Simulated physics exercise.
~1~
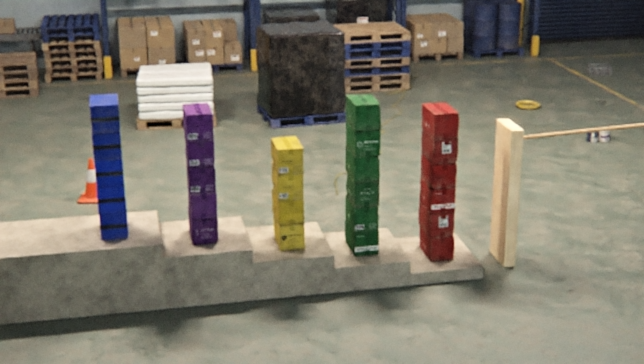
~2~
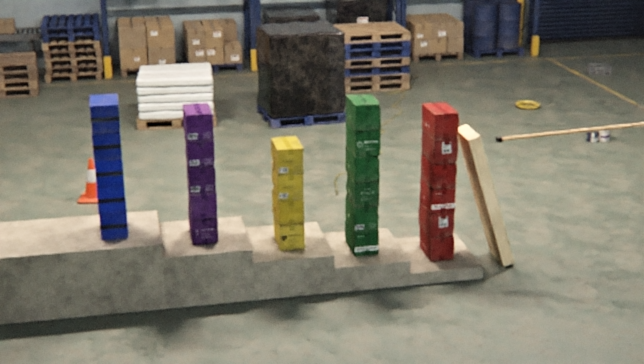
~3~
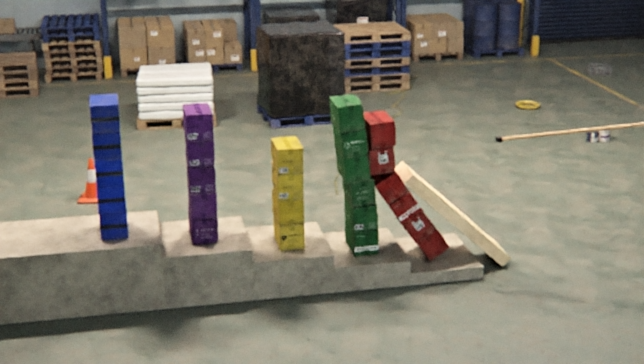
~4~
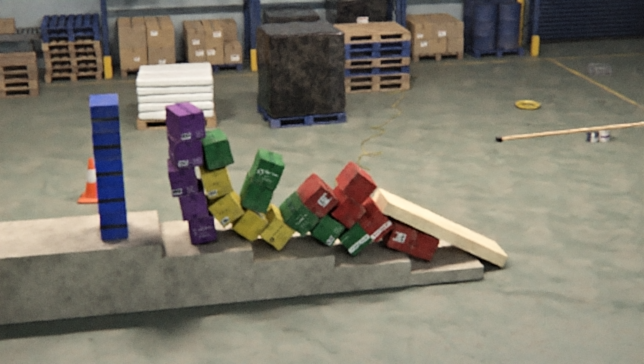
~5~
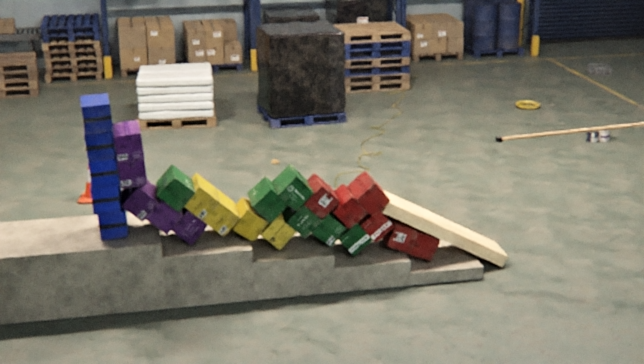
Wooden board tipping left into stepped columns of cartons, toppling red, green, yellow and purple in turn, blue still standing.
